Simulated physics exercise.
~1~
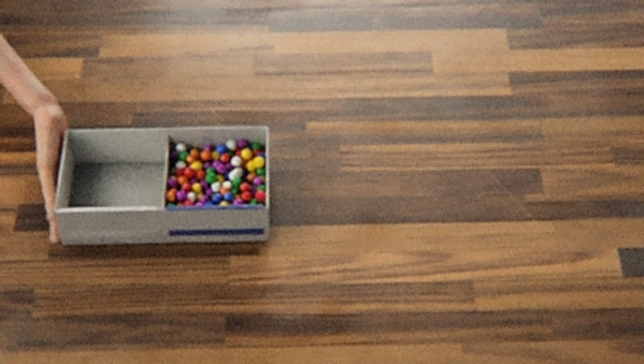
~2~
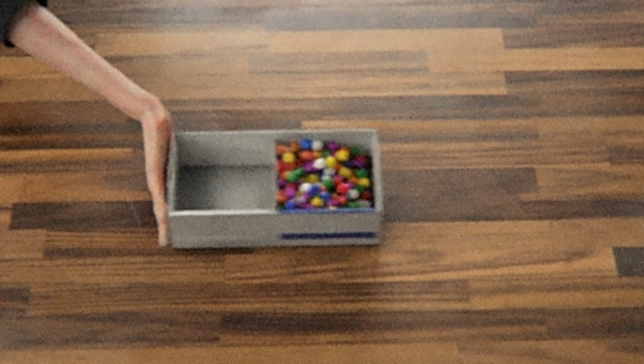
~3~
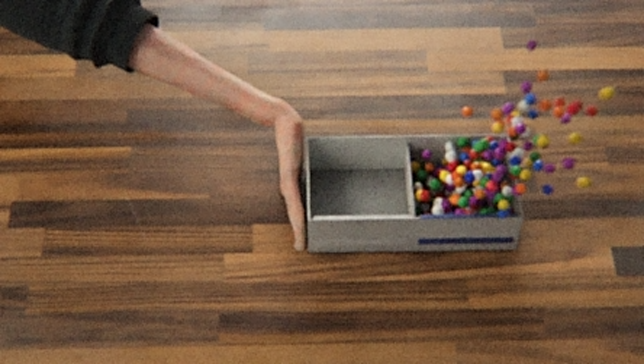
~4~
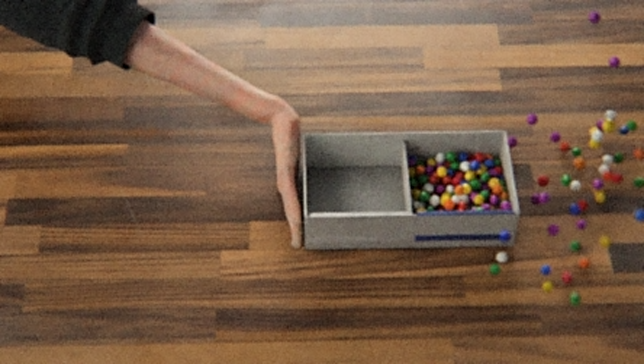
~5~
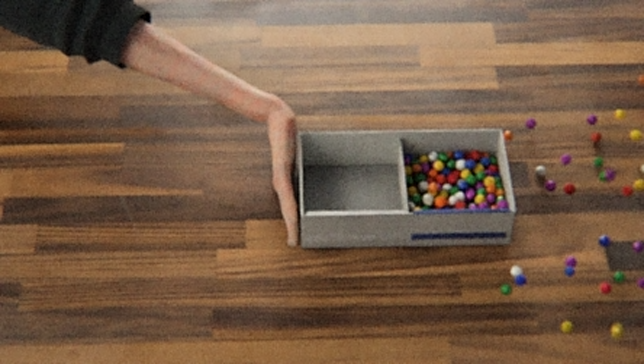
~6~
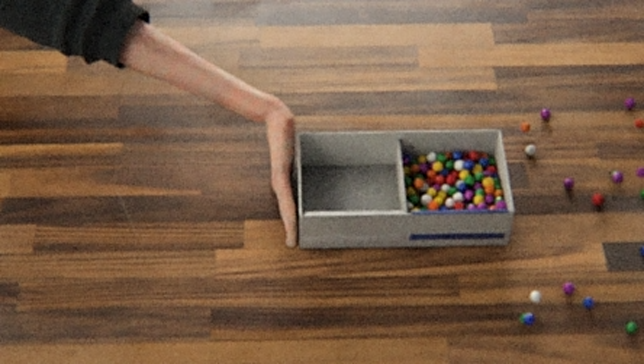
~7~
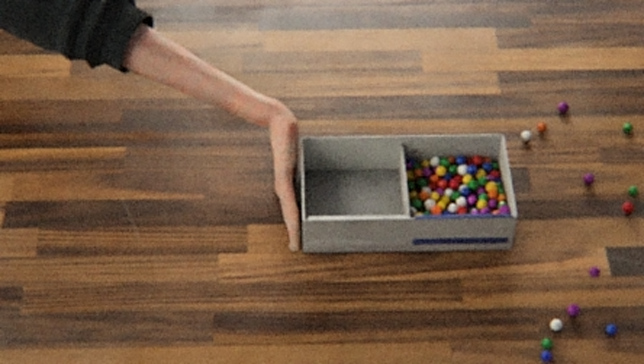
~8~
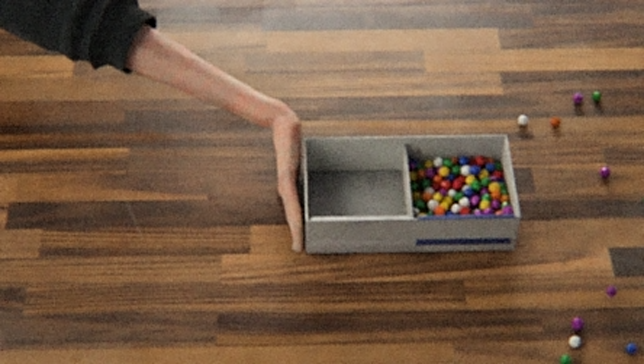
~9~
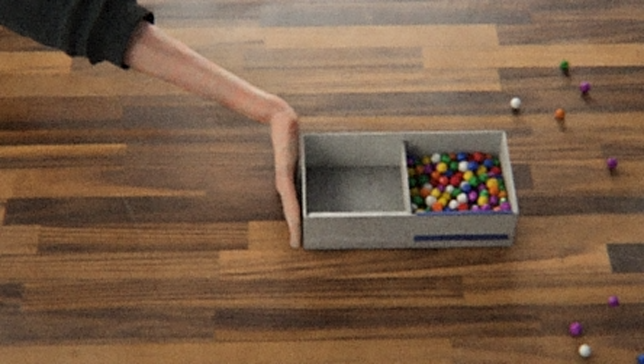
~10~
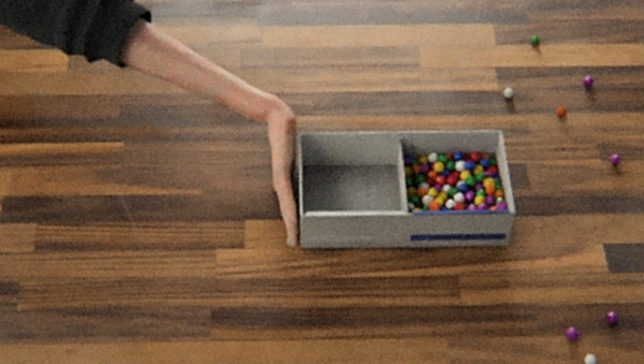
On a wooden floor, a hand pushes a marble tray right, stops, and some marbles spill out.
